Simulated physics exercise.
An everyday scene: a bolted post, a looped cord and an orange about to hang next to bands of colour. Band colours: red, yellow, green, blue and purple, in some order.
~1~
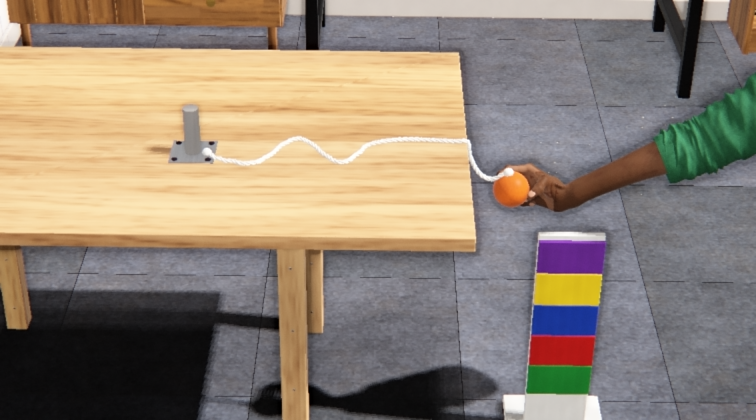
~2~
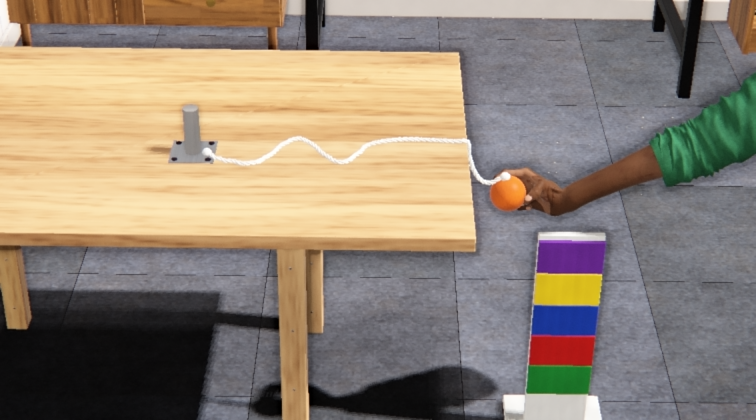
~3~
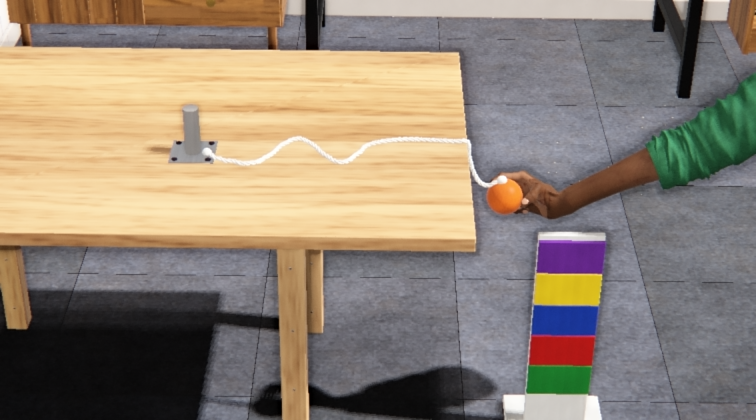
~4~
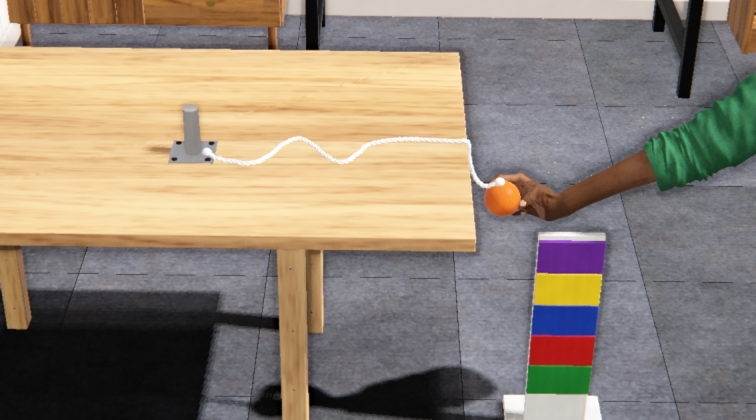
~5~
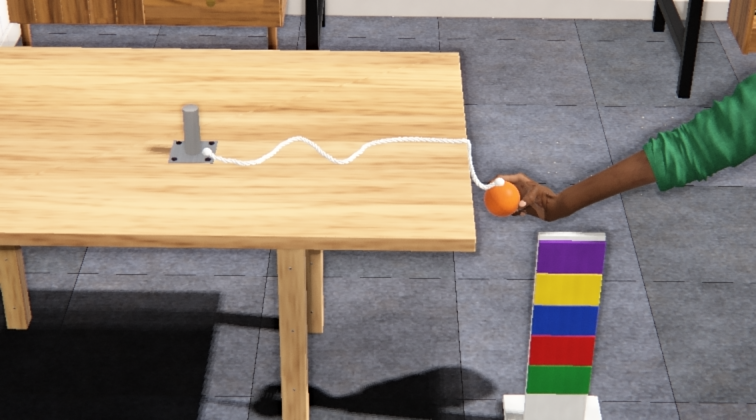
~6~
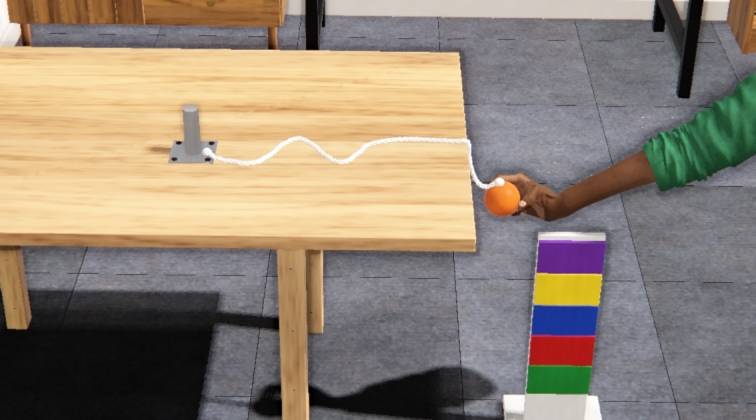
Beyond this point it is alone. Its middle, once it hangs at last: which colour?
Colour: Yellow.
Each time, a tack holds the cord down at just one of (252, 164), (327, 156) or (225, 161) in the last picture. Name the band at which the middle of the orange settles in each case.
First try yellow, second purple, third yellow.
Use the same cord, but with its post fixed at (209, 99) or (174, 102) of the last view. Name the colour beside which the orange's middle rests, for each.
For the first it would be yellow, for the second purple.
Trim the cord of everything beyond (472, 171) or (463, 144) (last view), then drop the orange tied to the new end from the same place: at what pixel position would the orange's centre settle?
Going through both, you get (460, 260) and then (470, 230).
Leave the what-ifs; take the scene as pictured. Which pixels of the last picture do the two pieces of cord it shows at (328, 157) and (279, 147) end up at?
(381, 152) for the first, (305, 152) for the second.
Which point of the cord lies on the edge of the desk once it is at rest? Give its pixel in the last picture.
It lies at about (391, 141).
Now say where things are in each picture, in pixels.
Orange (511, 189); purple (571, 259); yellow (568, 291); blue (565, 322); red (562, 352); green (559, 381), in the first frame.
Orange (508, 193); cord through (233, 161) (288, 143) (336, 162) (385, 141) (459, 142), in the second frame.
Orange (505, 197), in the third frame.
Orange (503, 199); cord through (233, 161) (288, 143) (336, 162) (385, 141) (459, 142), in the fourth frame.
Orange (502, 199), in the fifth frame.
Orange (502, 199); cord through (233, 161) (288, 143) (336, 162) (385, 141) (459, 142), in the sixth frame.
Soon after, orange near (453, 272); level with purple.
After that, orange near (461, 296); level with yellow.
In the end, orange near (468, 296); level with yellow. The cord holds its middle at yellow.
